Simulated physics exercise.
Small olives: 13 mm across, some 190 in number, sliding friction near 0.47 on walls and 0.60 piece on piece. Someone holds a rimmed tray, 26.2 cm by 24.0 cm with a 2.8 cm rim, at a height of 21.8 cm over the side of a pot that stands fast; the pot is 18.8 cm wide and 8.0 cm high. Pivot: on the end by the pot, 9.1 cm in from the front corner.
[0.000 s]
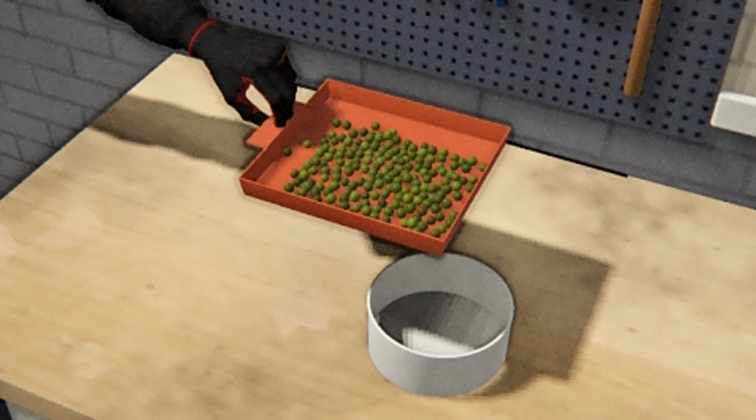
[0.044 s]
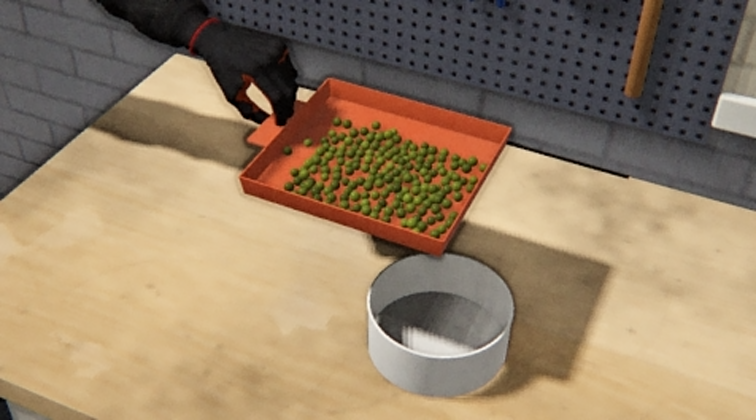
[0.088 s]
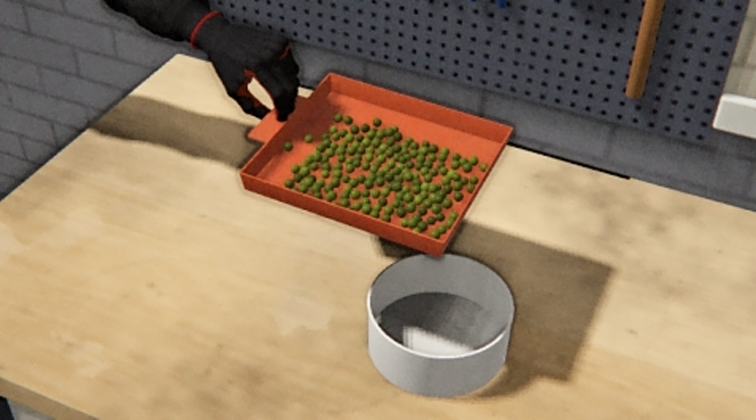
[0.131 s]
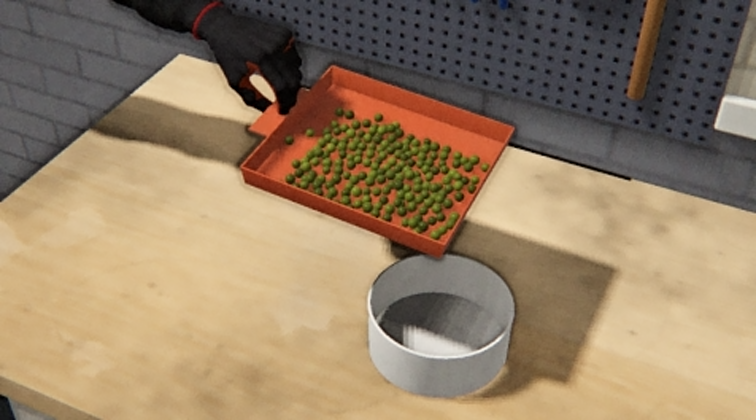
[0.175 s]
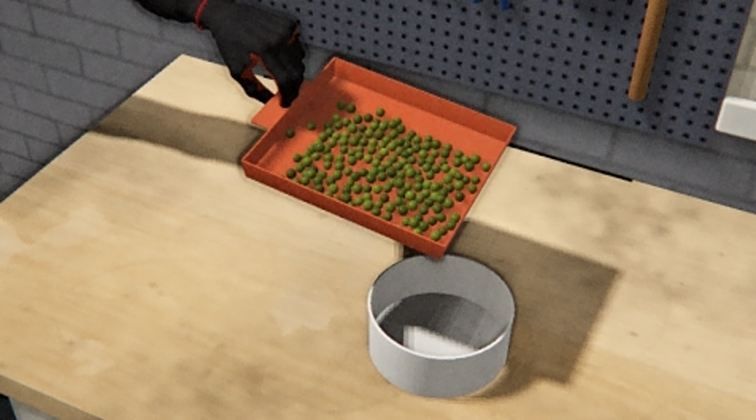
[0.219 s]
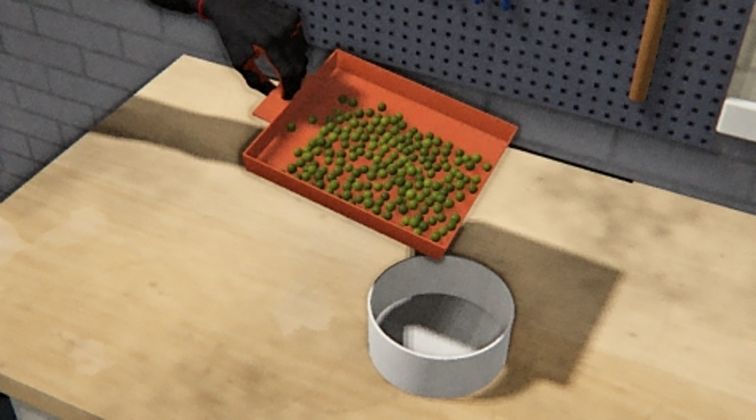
An orange-red rimmed tray scattered with small round green and brownish olives is held by a black-gloved hand at its left end, above a pale wooden workbench seen from above at an angle. Below the tray's right front corner stands a light grey round pot, with a dark pegboard and grey brick wall behind. The hand rises slightly, tilting the tray gently toward the pot, while the olives barely shift and the camera stays still.
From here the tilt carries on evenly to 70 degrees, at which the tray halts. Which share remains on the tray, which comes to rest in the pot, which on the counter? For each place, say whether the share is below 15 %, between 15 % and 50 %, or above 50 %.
As I see it, tray: Over half the load; pot: Very little; counter: Very little.
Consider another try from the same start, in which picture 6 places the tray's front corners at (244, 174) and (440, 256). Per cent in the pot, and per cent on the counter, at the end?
You'd end with pot at 0 and counter at 0.
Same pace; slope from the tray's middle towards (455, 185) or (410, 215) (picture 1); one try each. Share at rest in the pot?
The share comes to about 0 in a hundred, then about 0 in a hundred.
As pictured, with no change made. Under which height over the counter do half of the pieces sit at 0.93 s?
The halfway mark is near 28 cm.
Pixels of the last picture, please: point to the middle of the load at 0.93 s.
Expected load position: Near (437, 172).
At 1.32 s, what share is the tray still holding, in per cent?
Around 95 percent.
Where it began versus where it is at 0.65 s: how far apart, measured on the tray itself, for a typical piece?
Roughly 3 cm.
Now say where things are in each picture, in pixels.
Tray tilt 0 degrees, front corners at (243, 177) and (442, 238); middle of the pieces at (379, 177); pot at (440, 301), in the first frame.
Tray tilt 1 degrees, front corners at (243, 176) and (441, 239); middle of the pieces at (379, 177), in the second frame.
Tray tilt 2 degrees, front corners at (244, 172) and (442, 240); middle of the pieces at (380, 175), in the third frame.
Tray tilt 5 degrees, front corners at (245, 166) and (443, 241), lowest corner right front; middle of the pieces at (381, 172), in the fourth frame.
Tray tilt 8 degrees, front corners at (246, 160) and (443, 243), lowest corner right front; middle of the pieces at (382, 169), in the fifth frame.
Tray tilt 11 degrees, front corners at (247, 154) and (444, 245), lowest corner right front; middle of the pieces at (383, 166); pot at (441, 303). The tray's pace is about 65 degrees a second, in the sixth frame.
After 0.65 s, tilt 39 degrees; the tray holds 100 %, the pot 0 %.
Then, at 0.93 s, tilt 58 degrees; the tray holds 100 %, the pot 0 %.
After 1.32 s, tilt 70 degrees; the tray holds 95 %, the pot 0 %.
In the end, at 2.0 s, tray 95 %, pot 0 %, counter 5 %.
